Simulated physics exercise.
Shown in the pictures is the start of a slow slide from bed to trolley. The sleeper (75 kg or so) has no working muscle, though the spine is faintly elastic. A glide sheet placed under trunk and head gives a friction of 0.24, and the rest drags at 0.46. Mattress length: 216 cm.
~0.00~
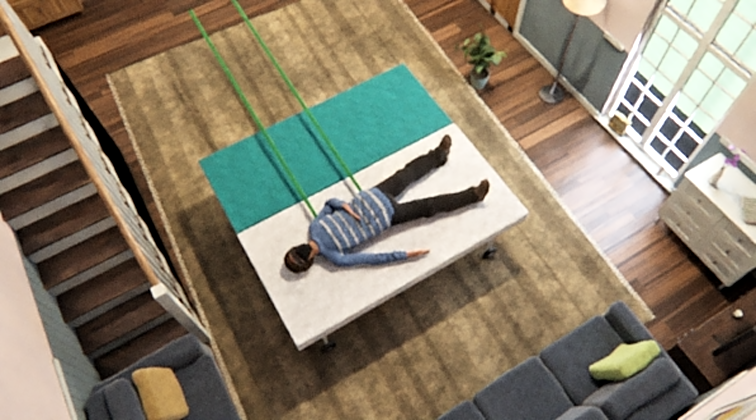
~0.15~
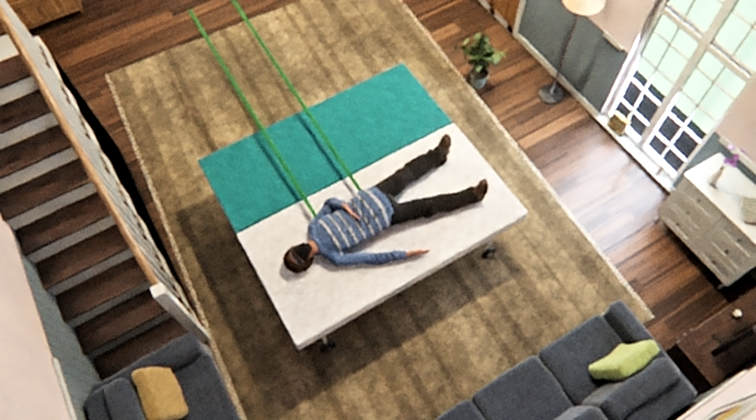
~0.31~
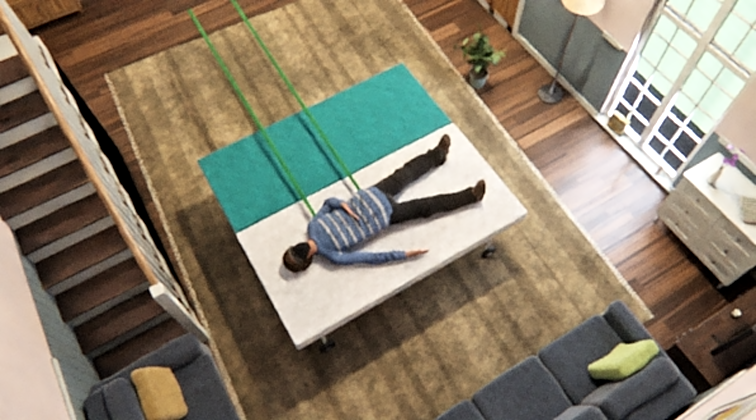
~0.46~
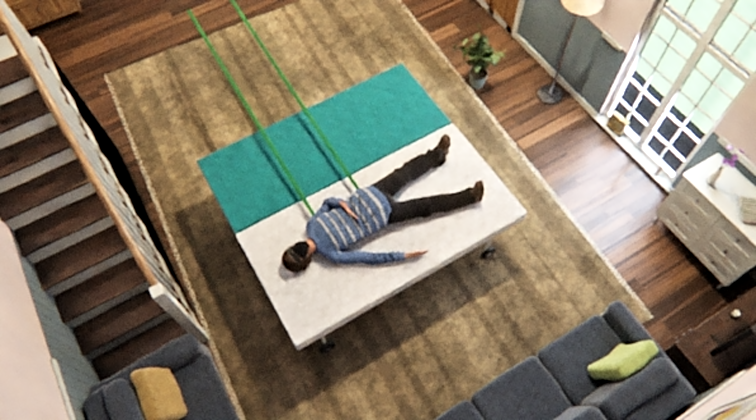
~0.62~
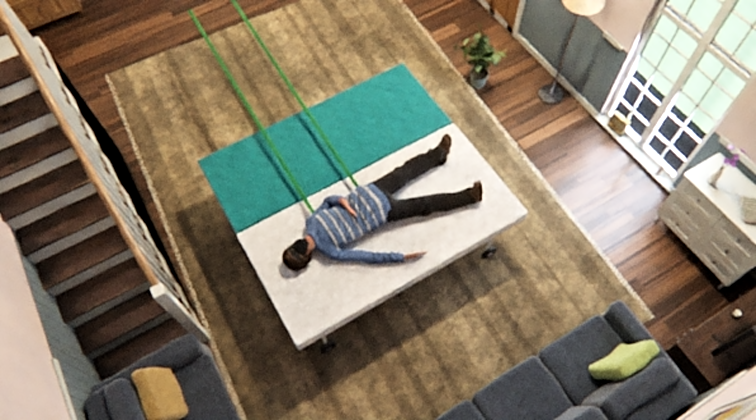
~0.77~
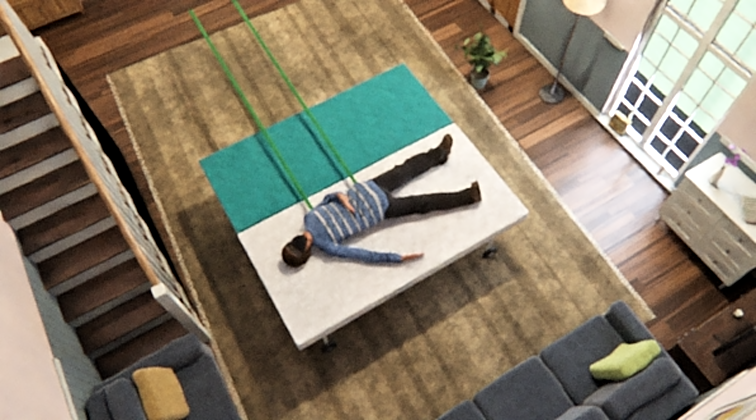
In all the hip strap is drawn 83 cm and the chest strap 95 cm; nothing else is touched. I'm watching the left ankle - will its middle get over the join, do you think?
No, its middle stays short of it.
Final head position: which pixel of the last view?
The head ends at about (242, 171).
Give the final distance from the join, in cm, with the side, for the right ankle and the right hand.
Right ankle 40 cm short, right hand 32 cm short.
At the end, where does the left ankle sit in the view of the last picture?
Close to (409, 152).
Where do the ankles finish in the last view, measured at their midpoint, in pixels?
About pixel (409, 169).
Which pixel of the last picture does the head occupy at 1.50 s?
(271, 216).
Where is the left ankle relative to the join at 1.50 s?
It sits around 22 cm short of the mark.
After 1.00 s the left ankle is 25 cm short of the join, near (441, 152) in the last picture's view.
After 1.50 s the left ankle is 23 cm short of the join, near (435, 154) in the last picture's view; the right hand 76 cm short of the join.
After 2.00 s the left ankle is 17 cm short of the join, near (422, 154) in the last picture's view; the right hand 53 cm short of the join.
Final state at 3.6 s, head crosses the join; left hand crosses the join; right hand stops short of the join; left ankle stops short of the join; right ankle stops short of the join; right knee stops short of the join.
